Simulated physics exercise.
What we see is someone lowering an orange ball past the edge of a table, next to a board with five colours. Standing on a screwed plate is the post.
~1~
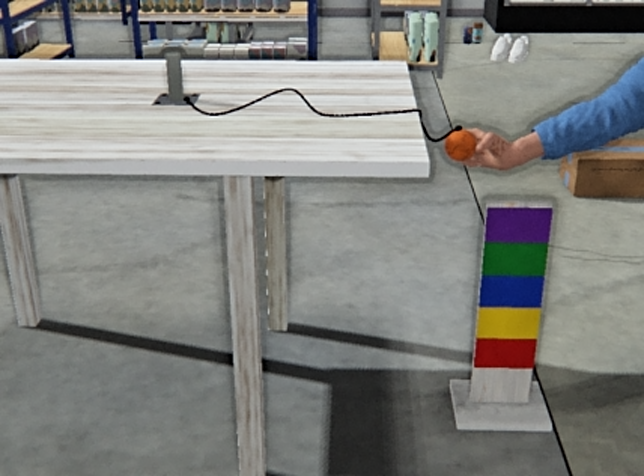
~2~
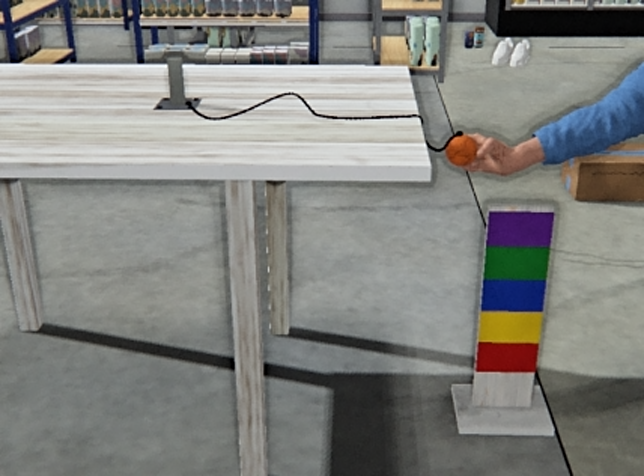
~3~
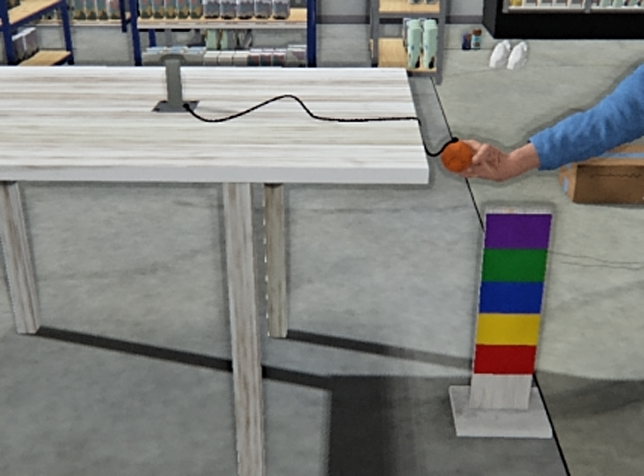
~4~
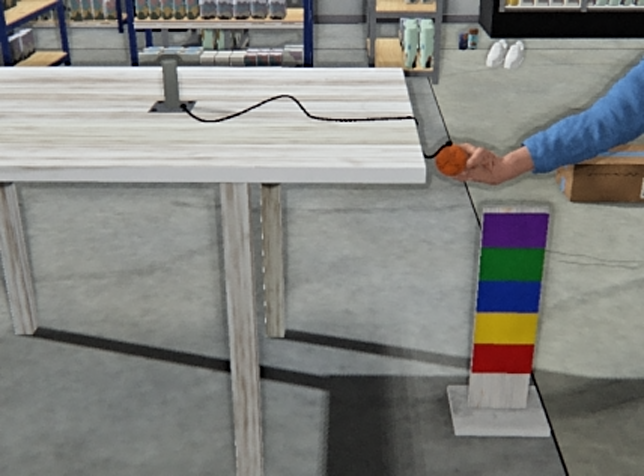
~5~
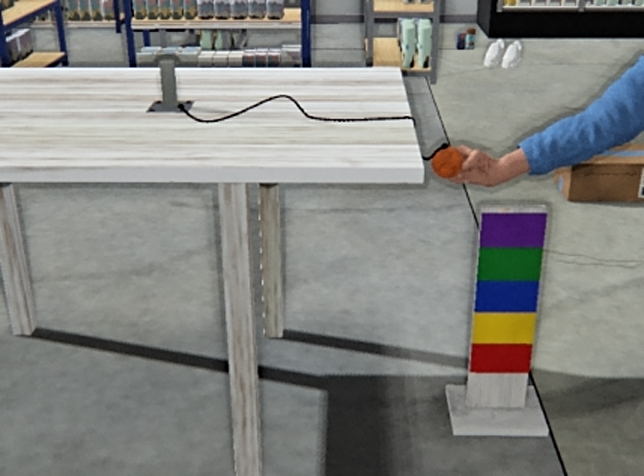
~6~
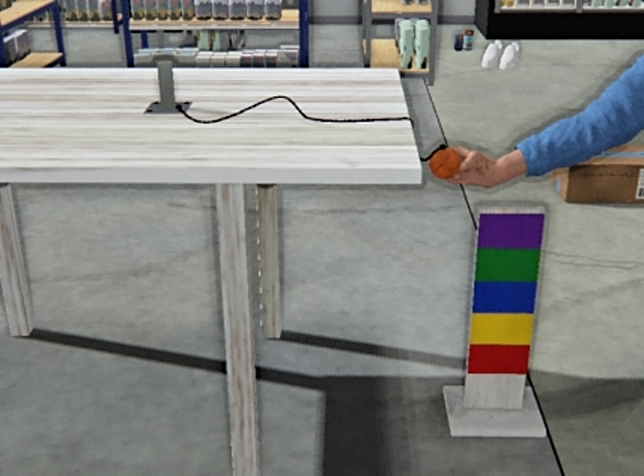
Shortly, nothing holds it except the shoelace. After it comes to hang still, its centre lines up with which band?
It lines up with yellow.
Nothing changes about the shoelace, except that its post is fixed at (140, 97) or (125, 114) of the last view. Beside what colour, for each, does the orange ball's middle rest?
In turn, blue and then blue.
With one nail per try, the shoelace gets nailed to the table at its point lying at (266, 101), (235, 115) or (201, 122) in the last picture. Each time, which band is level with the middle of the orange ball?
In sequence it's green, then blue, and lastly blue.
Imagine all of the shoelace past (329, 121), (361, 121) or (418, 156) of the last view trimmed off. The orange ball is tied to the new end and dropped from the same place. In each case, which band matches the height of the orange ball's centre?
First try: Higher than all five; second try: Purple; third try: Blue.
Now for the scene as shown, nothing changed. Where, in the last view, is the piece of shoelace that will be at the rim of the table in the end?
At (297, 108).
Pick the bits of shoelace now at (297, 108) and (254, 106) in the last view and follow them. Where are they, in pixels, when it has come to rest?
Result - first point (409, 119), second point (317, 111).
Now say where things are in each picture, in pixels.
Orange ball (461, 146); purple (519, 226); green (515, 260); blue (512, 293); yellow (509, 324); red (505, 354), in the first frame.
Orange ball (462, 151); shoelace through (199, 114) (254, 107) (299, 96) (325, 117) (403, 117), in the second frame.
Orange ball (457, 157), in the third frame.
Orange ball (452, 160); shoelace through (194, 116) (249, 109) (293, 99) (320, 119) (398, 119), in the fourth frame.
Orange ball (447, 163), in the fifth frame.
Orange ball (445, 164); shoelace through (189, 117) (245, 110) (289, 99) (315, 120) (393, 119), in the sixth frame.
Soon after, ball near (429, 314); level with yellow.
After that, ball near (378, 314); level with yellow.
And then, ball near (411, 322); level with yellow.
In the end, ball near (399, 320); level with yellow. At yellow.
